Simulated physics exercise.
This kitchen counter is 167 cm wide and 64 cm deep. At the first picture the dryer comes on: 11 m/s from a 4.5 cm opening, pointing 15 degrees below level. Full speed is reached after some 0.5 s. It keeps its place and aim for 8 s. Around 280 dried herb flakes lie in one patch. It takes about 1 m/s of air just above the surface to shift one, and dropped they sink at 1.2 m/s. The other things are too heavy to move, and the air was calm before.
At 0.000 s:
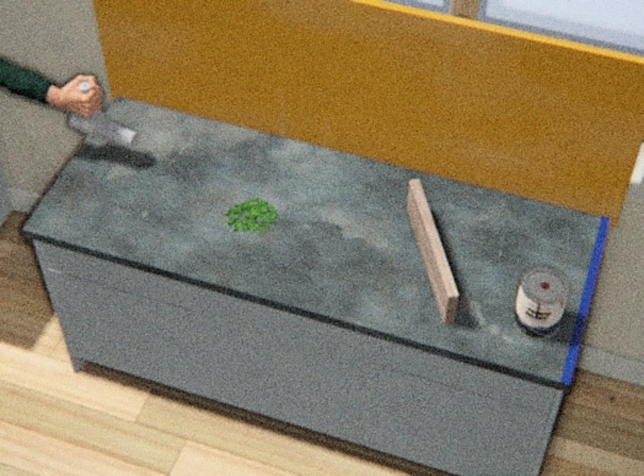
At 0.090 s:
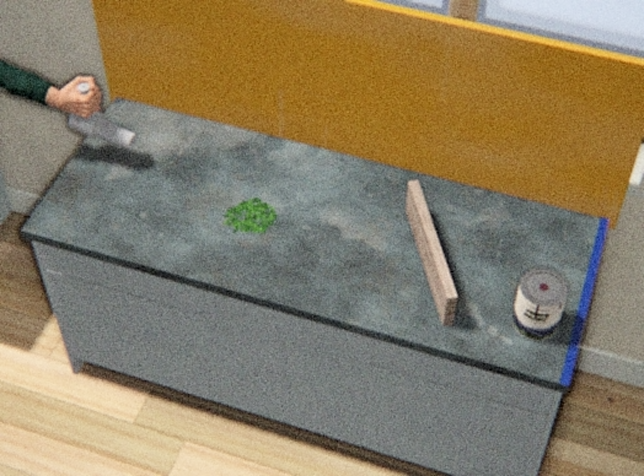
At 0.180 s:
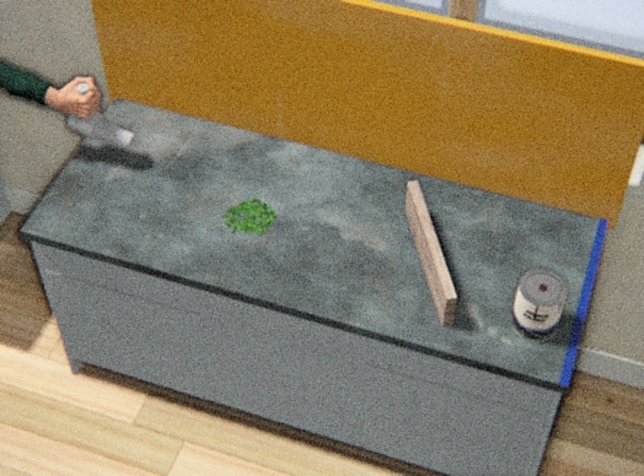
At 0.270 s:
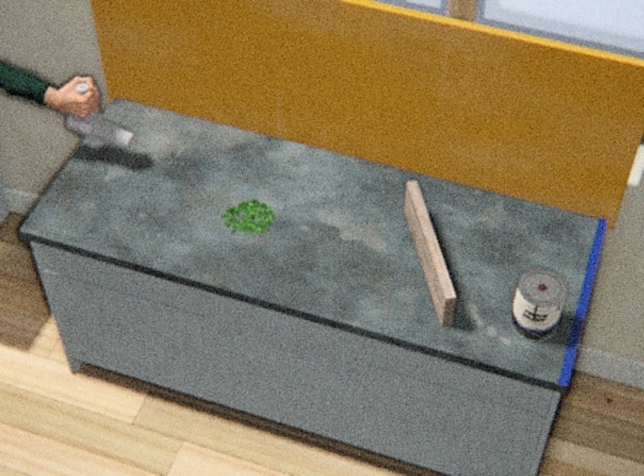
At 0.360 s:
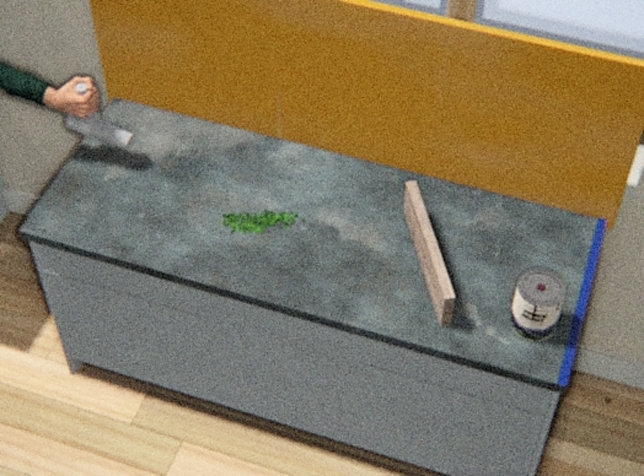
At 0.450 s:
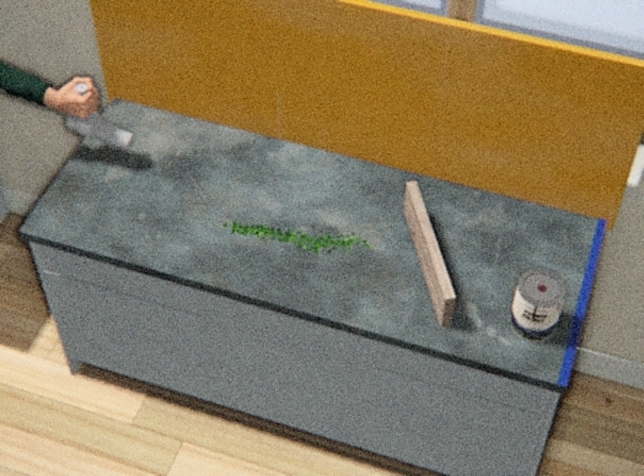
A hand holding a dryer over a grey counter, green flakes lying still, then spreading rightward toward an upright board and tin.
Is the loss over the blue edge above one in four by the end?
As for a quarter going over the blue edge: No.
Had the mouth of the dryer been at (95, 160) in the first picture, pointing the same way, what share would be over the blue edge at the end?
Then about 15 %.
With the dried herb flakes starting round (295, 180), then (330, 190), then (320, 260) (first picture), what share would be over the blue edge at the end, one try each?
In that order: 80 %, 70 %, 0 %.
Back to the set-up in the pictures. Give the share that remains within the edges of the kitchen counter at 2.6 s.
About 10 %.
After 1.6 s the count stands so, 0 % are over the blue edge.
After 2.6 s the count stands so, 0 % are over the blue edge.
After 4.4 s the count stands so, 0 % are over the blue edge.
After 8.0 s, at the end, 0 % are over the blue edge.
